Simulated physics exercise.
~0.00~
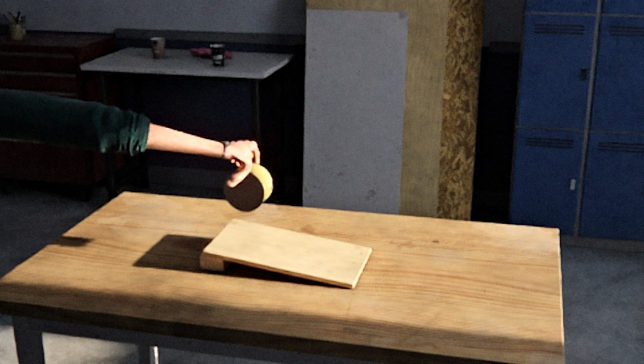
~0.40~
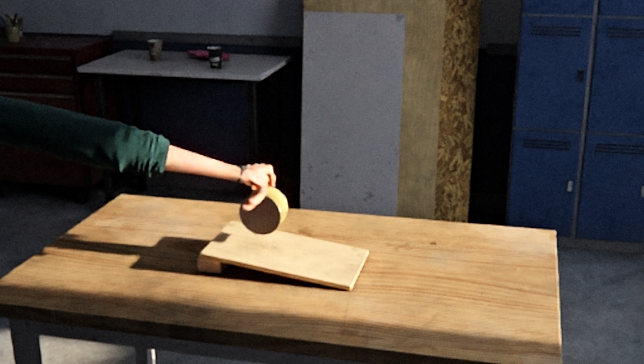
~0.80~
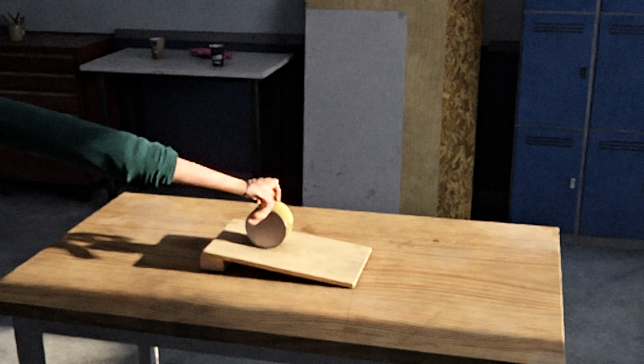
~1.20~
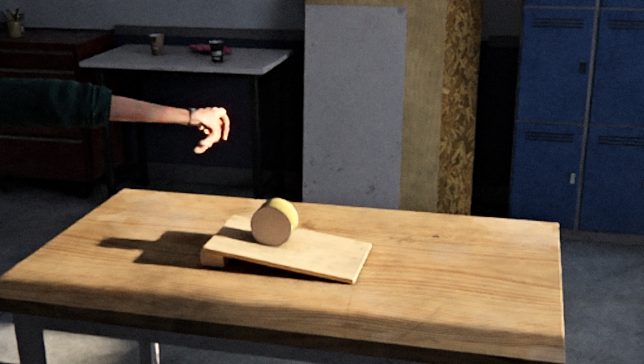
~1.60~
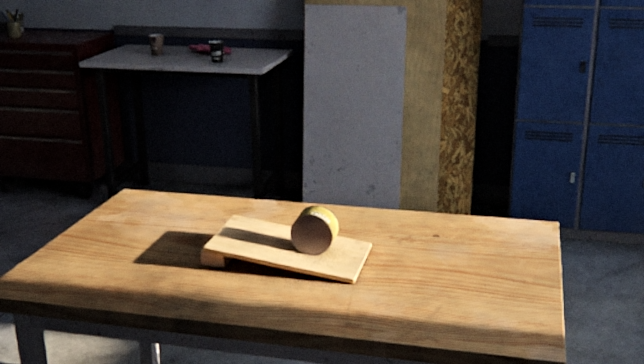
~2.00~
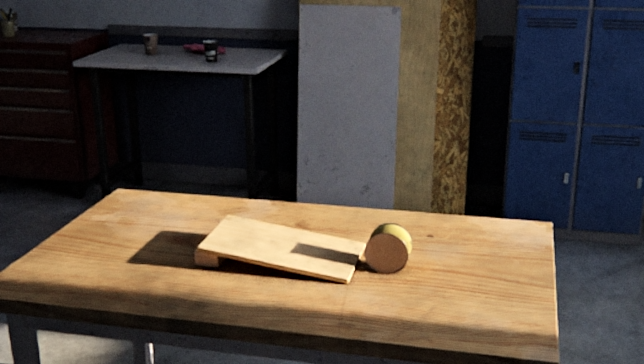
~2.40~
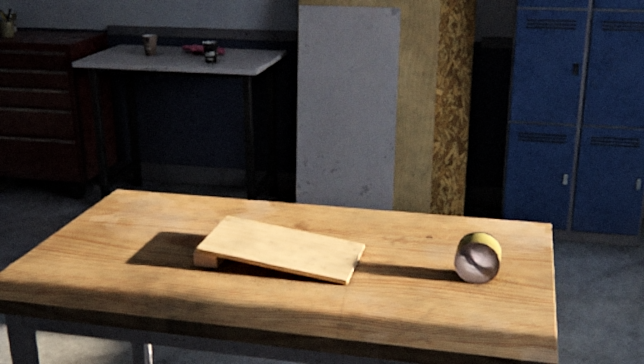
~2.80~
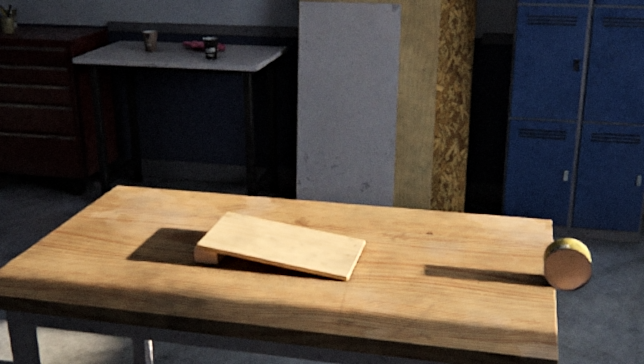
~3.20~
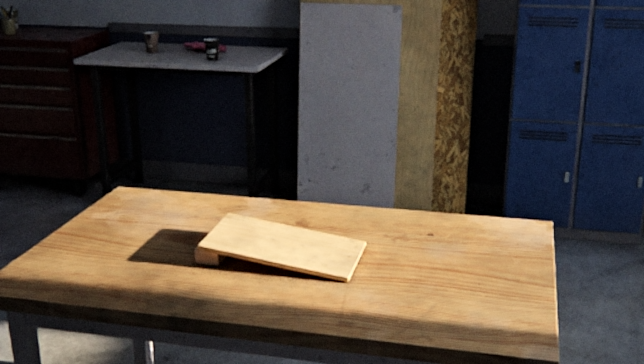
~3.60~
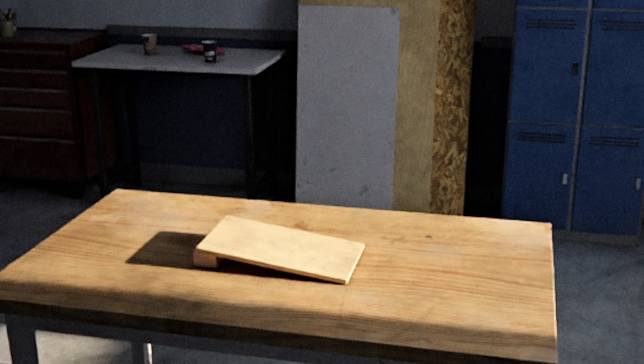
A yellow tub, round and held on its side, is lowered by a hand in a dark green sleeve toward a pale sloping board on a wooden table. The slightly swaying view looks down across the table in a dim workshop, with a red cabinet and side bench behind at left and blue lockers at right. The hand sets the tub on the board, lets go and draws back to the left. The tub rolls down the slope to the right, leaves the board and crosses the tabletop. It passes the right edge and disappears from view, leaving the board still in place.
